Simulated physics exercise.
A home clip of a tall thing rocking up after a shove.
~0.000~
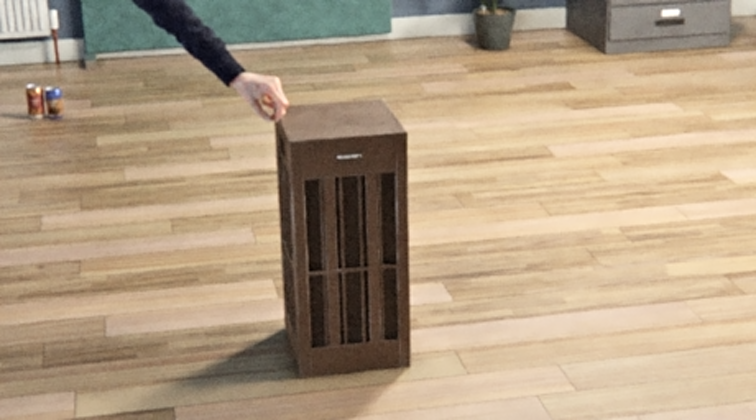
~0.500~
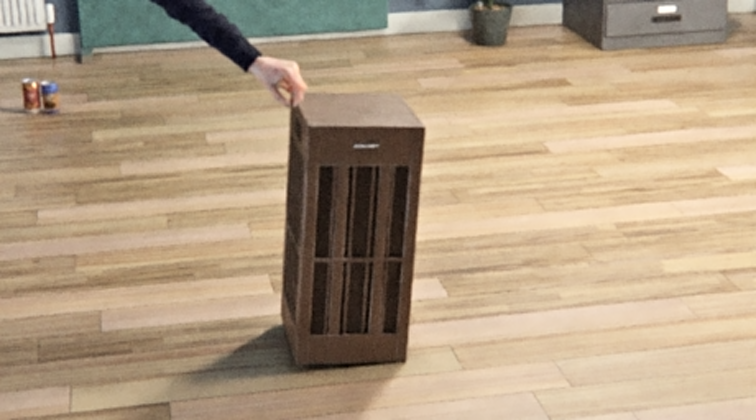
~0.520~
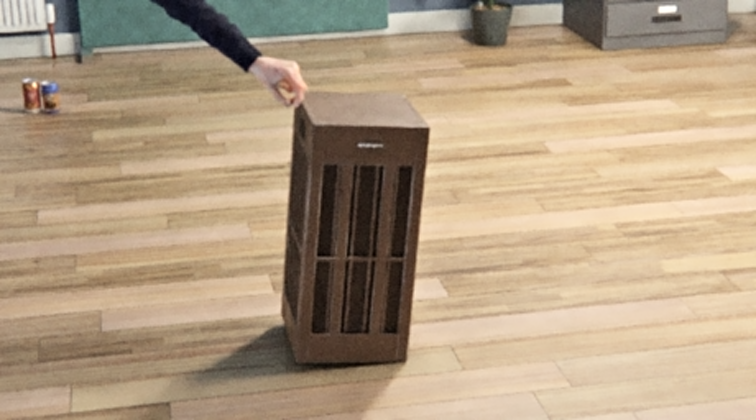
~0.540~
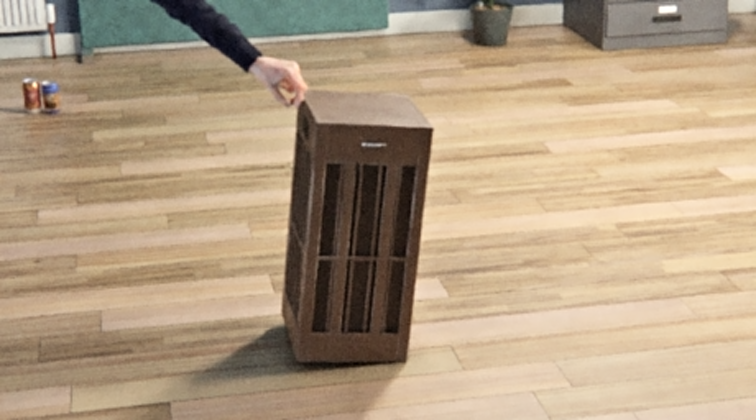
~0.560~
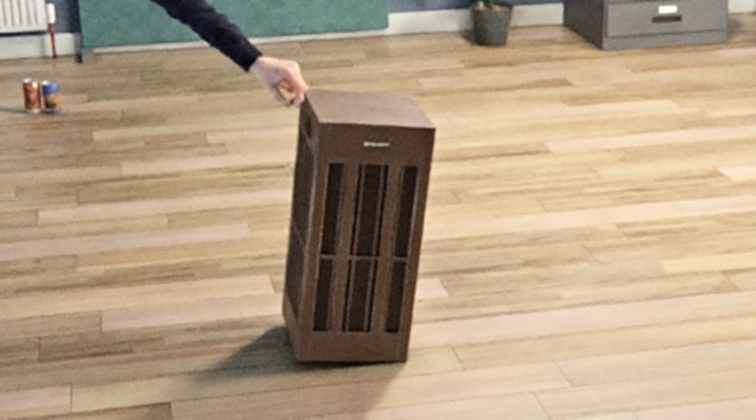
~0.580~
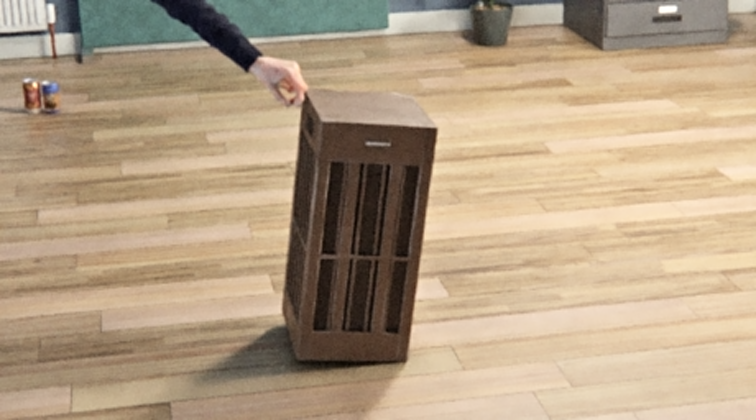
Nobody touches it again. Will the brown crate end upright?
The brown crate returns to its base.
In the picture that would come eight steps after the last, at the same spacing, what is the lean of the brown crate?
Roughly 6°.
After 0.78 s, brown crate 3° off upright near (345, 229).
After 0.98 s, brown crate 3° off upright near (331, 229).
After 1.20 s, brown crate upright near (341, 231).
At rest (1.8 s), the brown crate settles on its feet, near (339, 232).
